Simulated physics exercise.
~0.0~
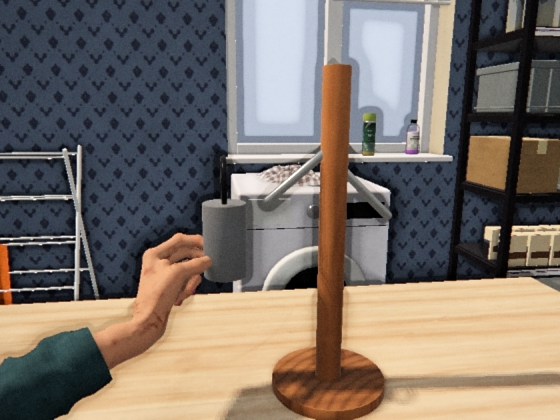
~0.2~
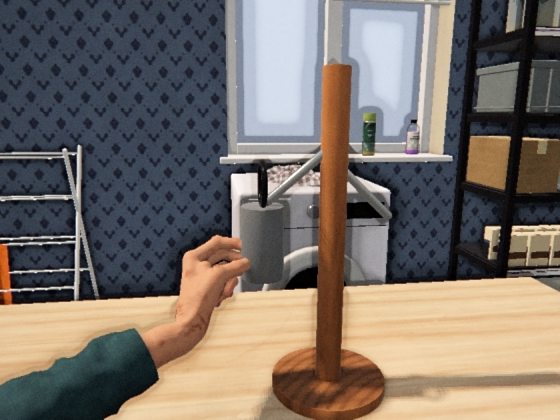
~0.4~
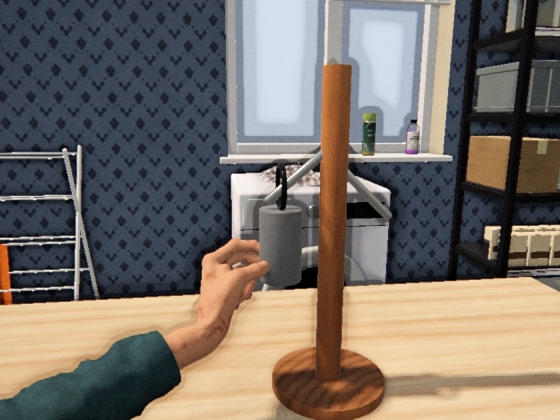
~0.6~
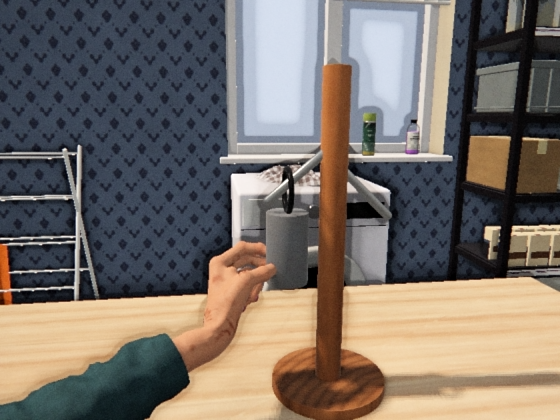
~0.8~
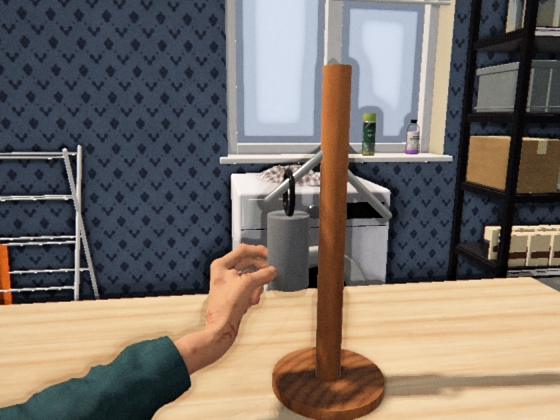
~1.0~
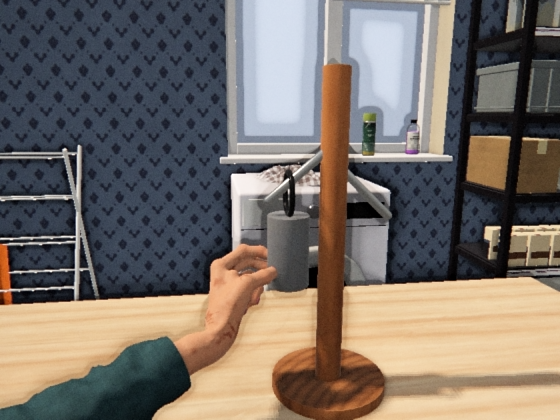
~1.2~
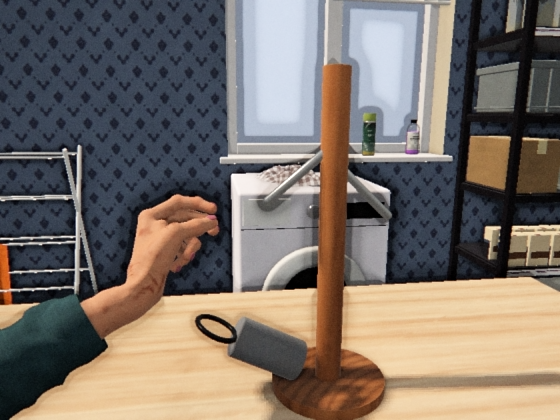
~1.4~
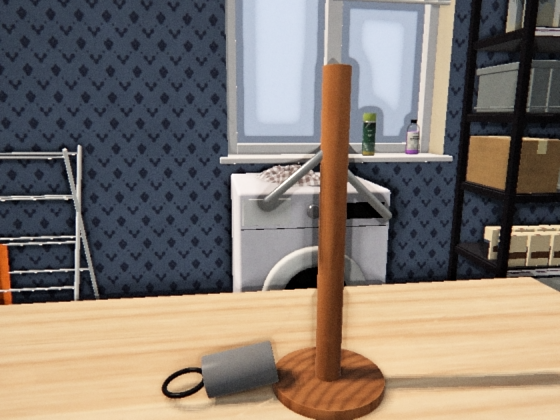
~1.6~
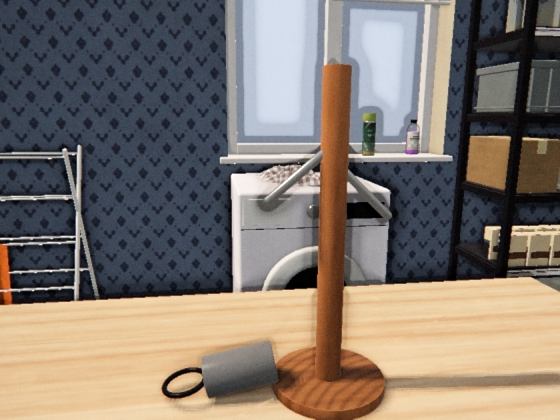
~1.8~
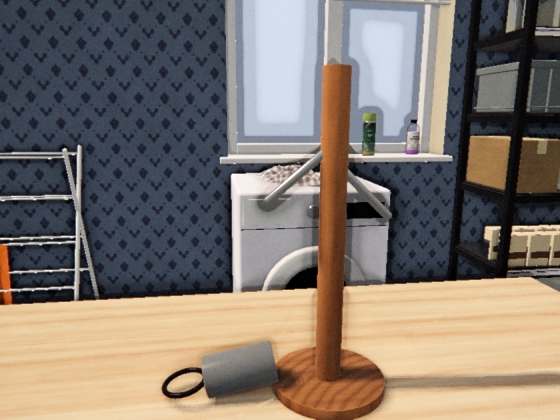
At a wooden table, a hand releases a grey lantern beside a peg stand, and it drops onto the tabletop.
